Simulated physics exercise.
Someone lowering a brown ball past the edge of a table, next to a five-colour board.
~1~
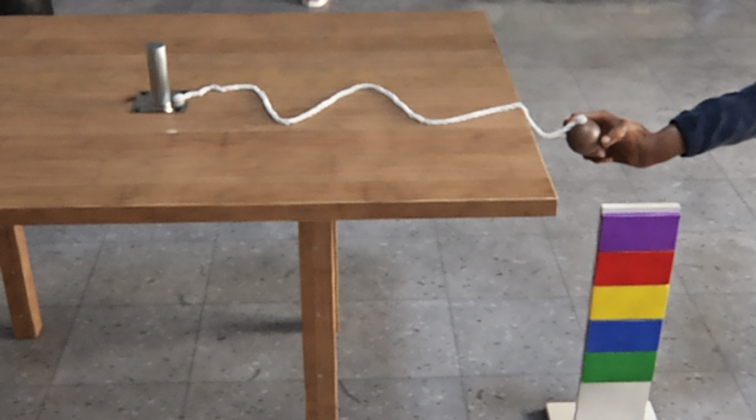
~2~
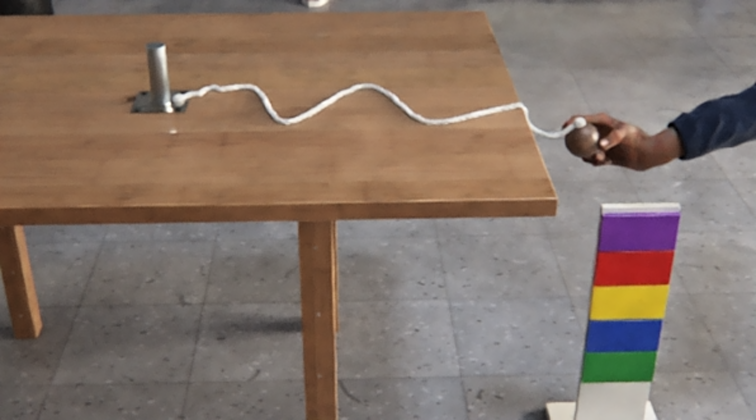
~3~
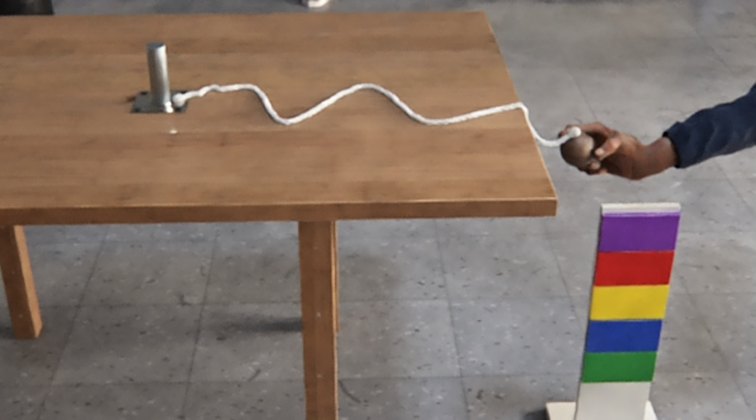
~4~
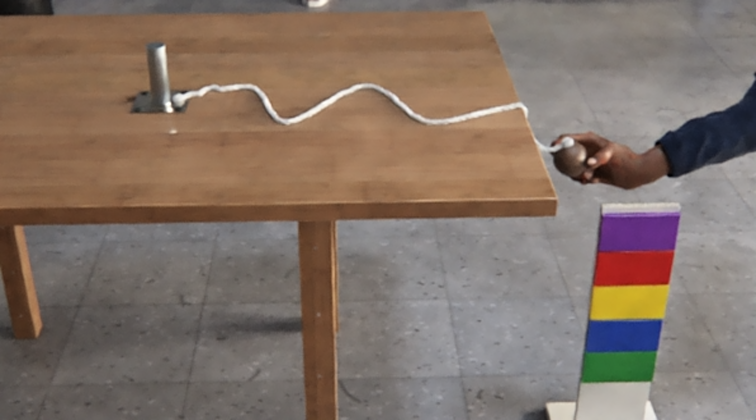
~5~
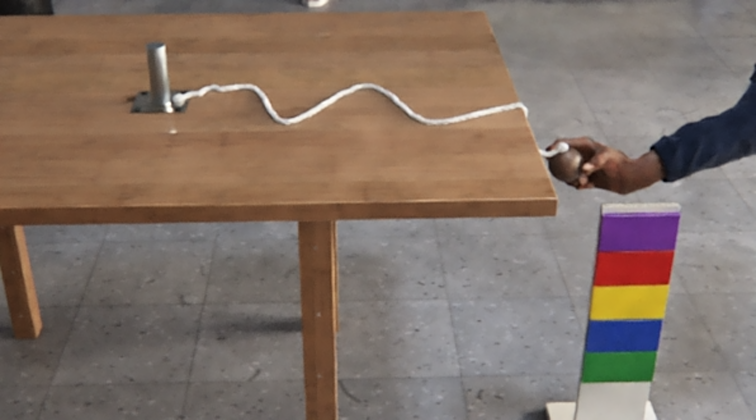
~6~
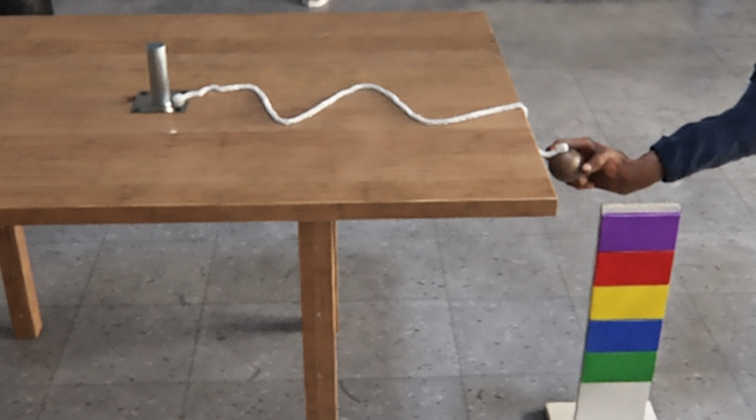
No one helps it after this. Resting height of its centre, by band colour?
Blue.
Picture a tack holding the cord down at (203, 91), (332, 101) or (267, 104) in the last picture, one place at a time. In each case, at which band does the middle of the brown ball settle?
In sequence it's blue, then red, and lastly yellow.
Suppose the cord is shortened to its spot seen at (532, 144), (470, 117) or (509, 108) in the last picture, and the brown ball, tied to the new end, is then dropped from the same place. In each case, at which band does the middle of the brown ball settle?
In turn it lines up with yellow, purple and red.
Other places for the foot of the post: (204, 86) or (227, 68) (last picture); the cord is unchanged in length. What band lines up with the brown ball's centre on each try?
First try: Green; second try: Green.
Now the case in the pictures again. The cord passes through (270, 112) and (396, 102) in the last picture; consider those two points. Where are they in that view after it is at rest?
The first lands at (333, 103), while the second lands at (522, 123).
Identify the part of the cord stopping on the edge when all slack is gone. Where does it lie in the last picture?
The piece you want is at about (391, 96).
Soon after, ball near (497, 319); level with yellow.
After that, ball near (491, 341); level with blue.
In the end, ball near (501, 341); level with blue. At blue.
